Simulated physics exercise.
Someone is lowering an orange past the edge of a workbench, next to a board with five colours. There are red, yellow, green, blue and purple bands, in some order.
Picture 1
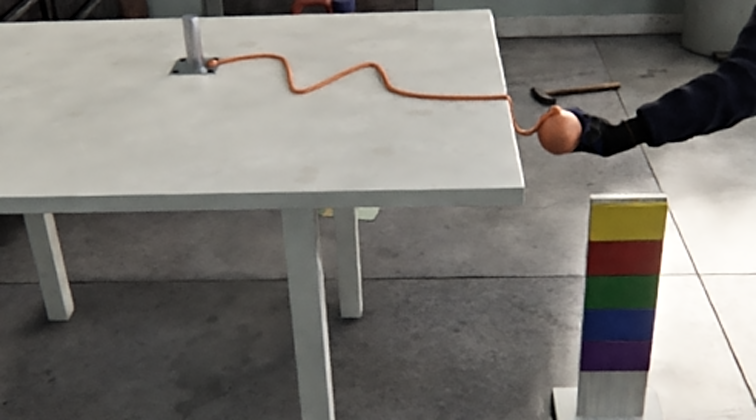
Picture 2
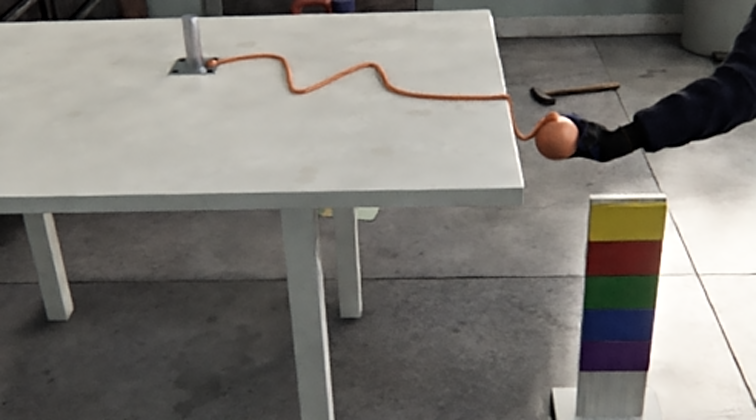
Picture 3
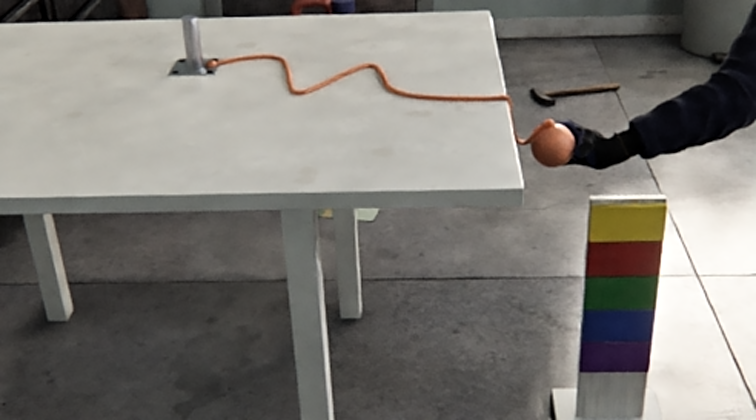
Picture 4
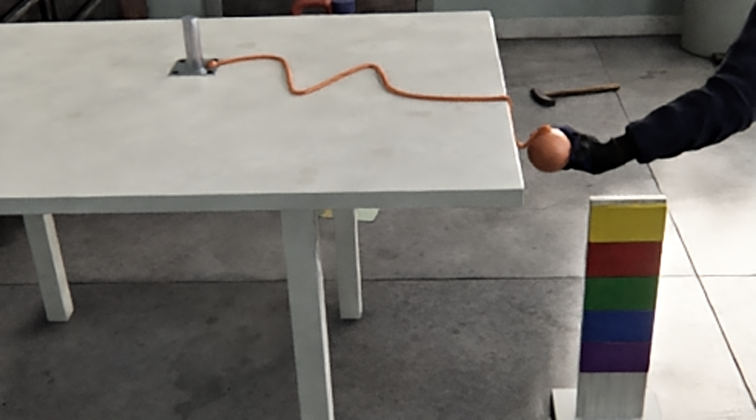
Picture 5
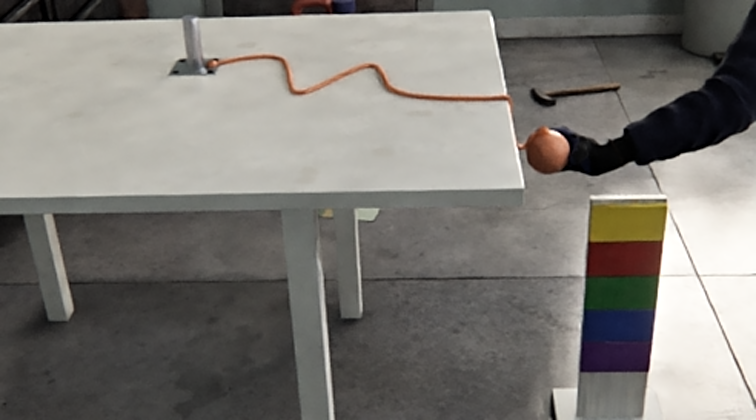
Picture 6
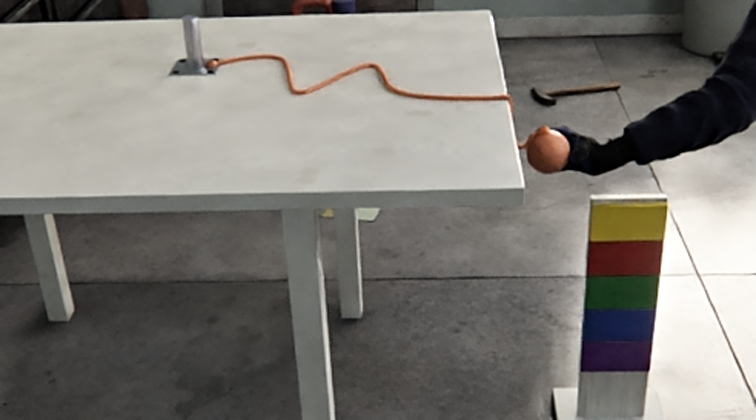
An orange ball on a cord, held in a dark-gloved hand just past the right edge of a white table, moves slightly down and to the left. The cord lies in loose bends from a metal post, and beside the table stands a colour-banded board. The hand and ball then stay almost still.
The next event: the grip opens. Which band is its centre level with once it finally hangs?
Blue.
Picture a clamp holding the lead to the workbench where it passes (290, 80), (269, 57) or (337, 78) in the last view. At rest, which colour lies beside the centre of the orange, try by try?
Note: Try 1 green; try 2 blue; try 3 red.
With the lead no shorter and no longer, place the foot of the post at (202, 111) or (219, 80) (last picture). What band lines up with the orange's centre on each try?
Answer, in order: Purple, purple.
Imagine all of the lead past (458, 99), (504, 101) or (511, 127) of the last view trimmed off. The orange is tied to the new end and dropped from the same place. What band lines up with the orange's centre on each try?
Try by try, the answer is yellow; red; green.
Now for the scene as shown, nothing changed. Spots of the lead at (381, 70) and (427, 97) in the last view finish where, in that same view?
(496, 82) and (503, 165), approximately.
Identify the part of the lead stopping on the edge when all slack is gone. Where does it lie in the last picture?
At (384, 75), roughly.
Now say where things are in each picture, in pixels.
The first picture shows orange (560, 133); yellow (629, 223); red (625, 259); green (622, 293); blue (619, 326); purple (617, 357).
The second picture shows orange (557, 139); lead through (256, 57) (290, 82) (344, 73) (389, 87) (483, 98).
The third picture shows orange (553, 146).
The fourth picture shows orange (549, 151); lead through (256, 58) (290, 83) (345, 74) (389, 88) (483, 100).
The fifth picture shows orange (548, 153).
The sixth picture shows orange (548, 152); lead through (257, 57) (291, 83) (345, 74) (390, 87) (484, 99).
A little later, orange near (533, 323); level with blue.
Next, orange near (473, 303); level with blue.
Later still, orange near (515, 320); level with blue.
When it is over, orange near (497, 315); level with blue. Its centre hangs level with the blue band.
